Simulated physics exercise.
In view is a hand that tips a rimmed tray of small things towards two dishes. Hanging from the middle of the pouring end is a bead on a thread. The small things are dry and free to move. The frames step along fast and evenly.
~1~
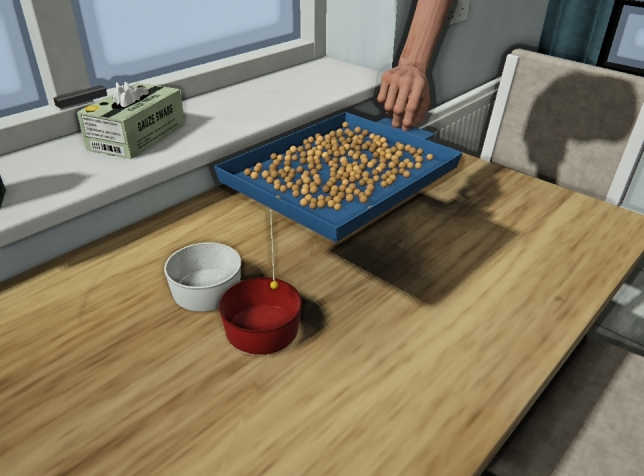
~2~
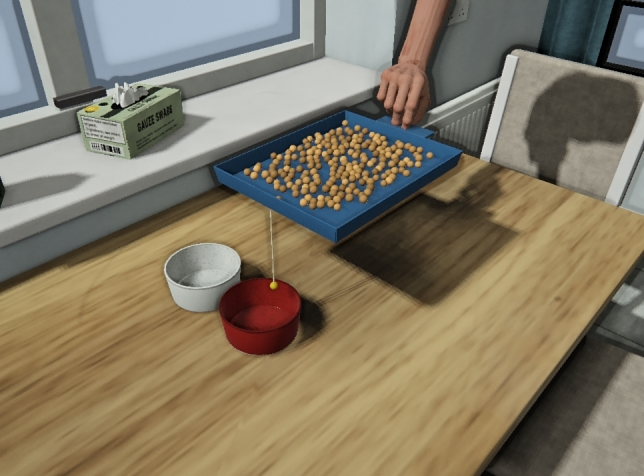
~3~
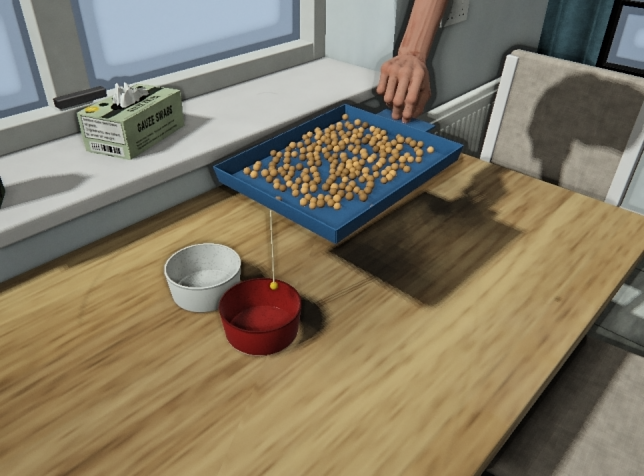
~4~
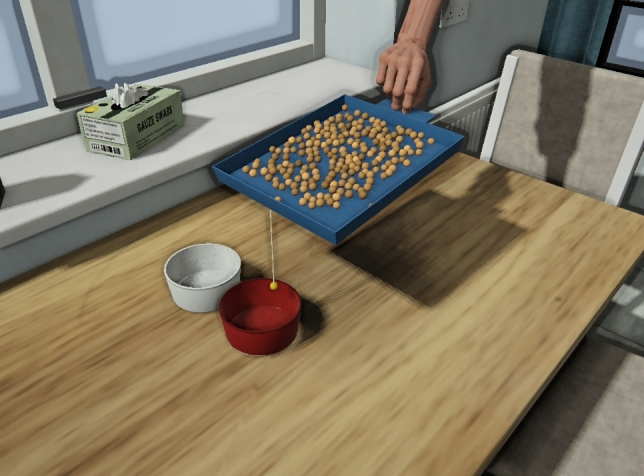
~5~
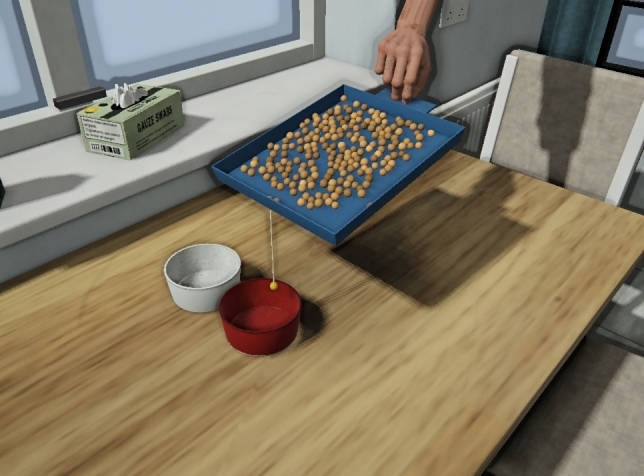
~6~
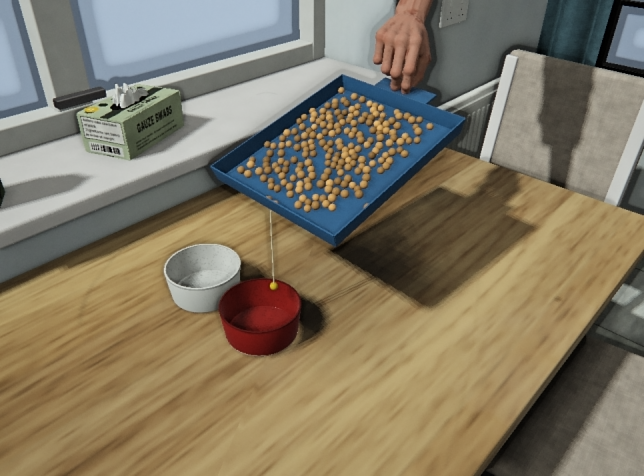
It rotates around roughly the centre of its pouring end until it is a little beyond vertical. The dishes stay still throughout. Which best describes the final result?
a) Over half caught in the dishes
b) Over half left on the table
Answer: B.
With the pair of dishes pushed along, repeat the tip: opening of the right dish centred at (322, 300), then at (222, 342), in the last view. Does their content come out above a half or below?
At place one a lesser share; at place two a lesser share.
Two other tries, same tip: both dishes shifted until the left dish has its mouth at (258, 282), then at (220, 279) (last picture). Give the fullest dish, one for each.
It comes out as the dish further right in the first try and the dish further right in the second.
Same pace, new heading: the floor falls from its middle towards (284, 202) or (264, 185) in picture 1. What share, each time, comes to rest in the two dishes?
First heading 40 %, second heading 90 %.
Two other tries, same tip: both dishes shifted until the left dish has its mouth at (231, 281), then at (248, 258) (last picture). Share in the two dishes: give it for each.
Respectively 50 % and 0 %.
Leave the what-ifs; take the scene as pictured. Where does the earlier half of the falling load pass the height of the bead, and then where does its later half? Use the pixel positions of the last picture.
Near (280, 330) and later near (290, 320).
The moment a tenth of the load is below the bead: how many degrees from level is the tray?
Roughly 85 degrees of turn.
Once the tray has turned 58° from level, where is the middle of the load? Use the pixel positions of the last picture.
Its middle sits at about pixel (295, 198).
Soon, tray tipped steeply; nearly all on the tray; a stray few outside both; a stray few in the air.
A while on, tray tipped right over; about a quarter on the tray; a small part in the right dish; about a third outside both; about a quarter in the air.
Towards the end, tray tipped past a quarter turn; about a quarter in the right dish; most outside both.
Finally, tray tipped past a quarter turn; about a quarter in the right dish; none in the left dish; most outside both.
